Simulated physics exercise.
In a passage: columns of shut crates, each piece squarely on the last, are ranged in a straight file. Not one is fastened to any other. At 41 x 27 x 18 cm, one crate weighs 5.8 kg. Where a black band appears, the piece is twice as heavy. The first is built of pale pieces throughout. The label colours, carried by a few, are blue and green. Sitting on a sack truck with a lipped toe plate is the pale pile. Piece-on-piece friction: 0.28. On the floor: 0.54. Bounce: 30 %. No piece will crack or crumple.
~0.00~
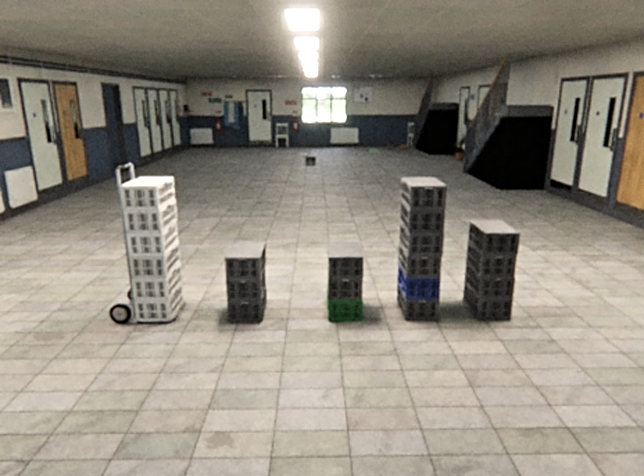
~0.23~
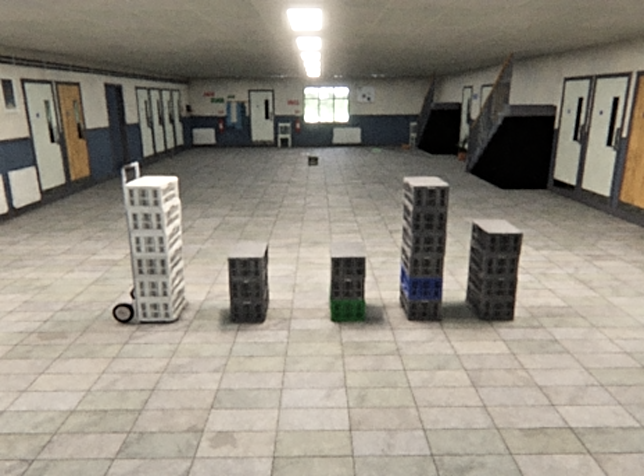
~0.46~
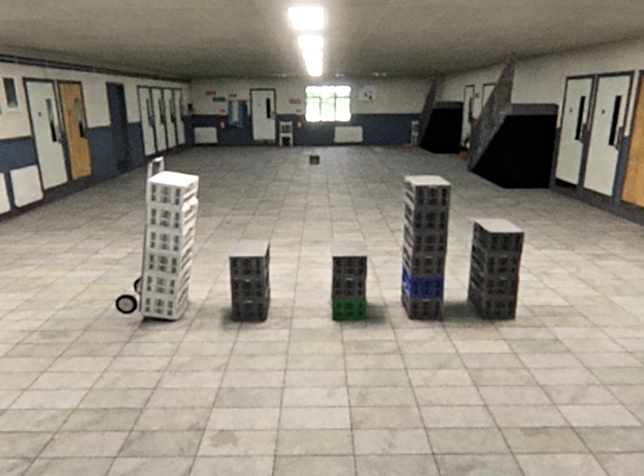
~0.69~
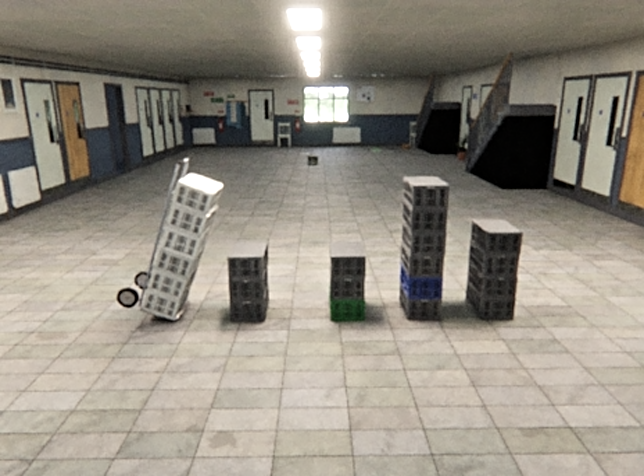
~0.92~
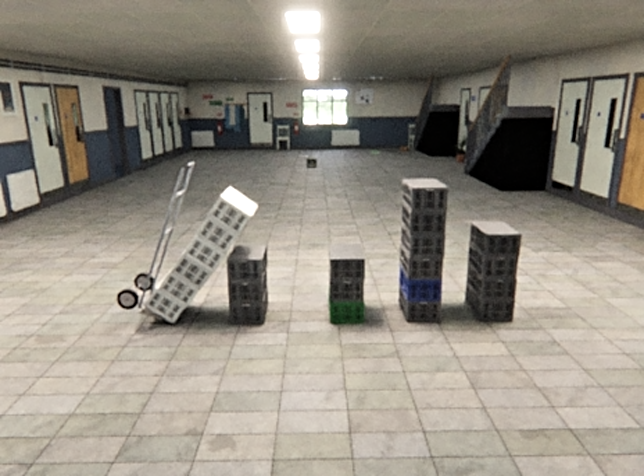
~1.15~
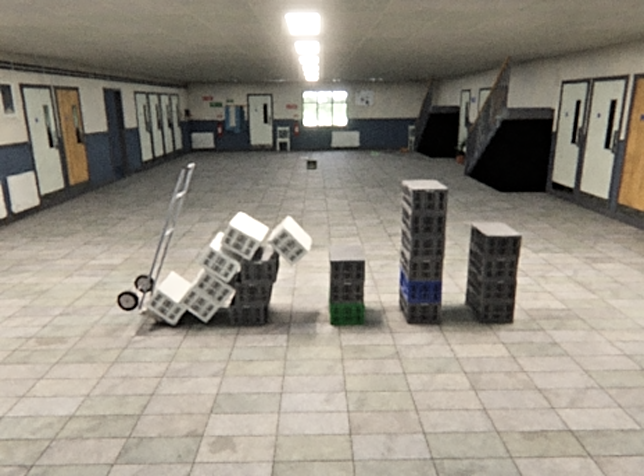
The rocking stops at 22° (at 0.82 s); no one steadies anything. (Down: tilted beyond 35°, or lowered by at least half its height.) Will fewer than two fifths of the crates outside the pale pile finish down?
Yes, under two fifths of them.
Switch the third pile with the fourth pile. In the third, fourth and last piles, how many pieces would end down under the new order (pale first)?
Pile by pile, you'd see third at 0, fourth at 0 and last at 0 down.
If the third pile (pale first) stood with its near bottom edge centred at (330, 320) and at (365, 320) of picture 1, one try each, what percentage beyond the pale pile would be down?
I'd say close to 20 percent, then close to 10 percent.
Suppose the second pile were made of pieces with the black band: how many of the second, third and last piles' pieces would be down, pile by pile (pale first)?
Down per pile - second: 2, third: 0, last: 0.
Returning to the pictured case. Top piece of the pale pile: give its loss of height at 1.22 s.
About 50 cm.
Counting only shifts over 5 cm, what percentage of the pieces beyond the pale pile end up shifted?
Shifted share: 25 %.
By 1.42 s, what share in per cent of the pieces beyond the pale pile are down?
0 %.
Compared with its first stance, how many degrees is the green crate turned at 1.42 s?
It sits at about 0 degrees.
After 1.22 s, 6 of the pale pile down; none of the 16 other crates down, 2 disturbed.
After 1.42 s, 6 of the pale pile down; none of the 16 other crates down, 4 disturbed.
After 1.62 s, 5 of the pale pile down; 2 of the 16 other crates down.
At rest (2.2 s), 5 of the pale pile down; 2 of the 16 other crates down; blue crate unmoved; green crate shifted 18 mm. That is 12 per cent. As the last picture would show them, middles, blue crate near (420, 283), green crate near (348, 304).
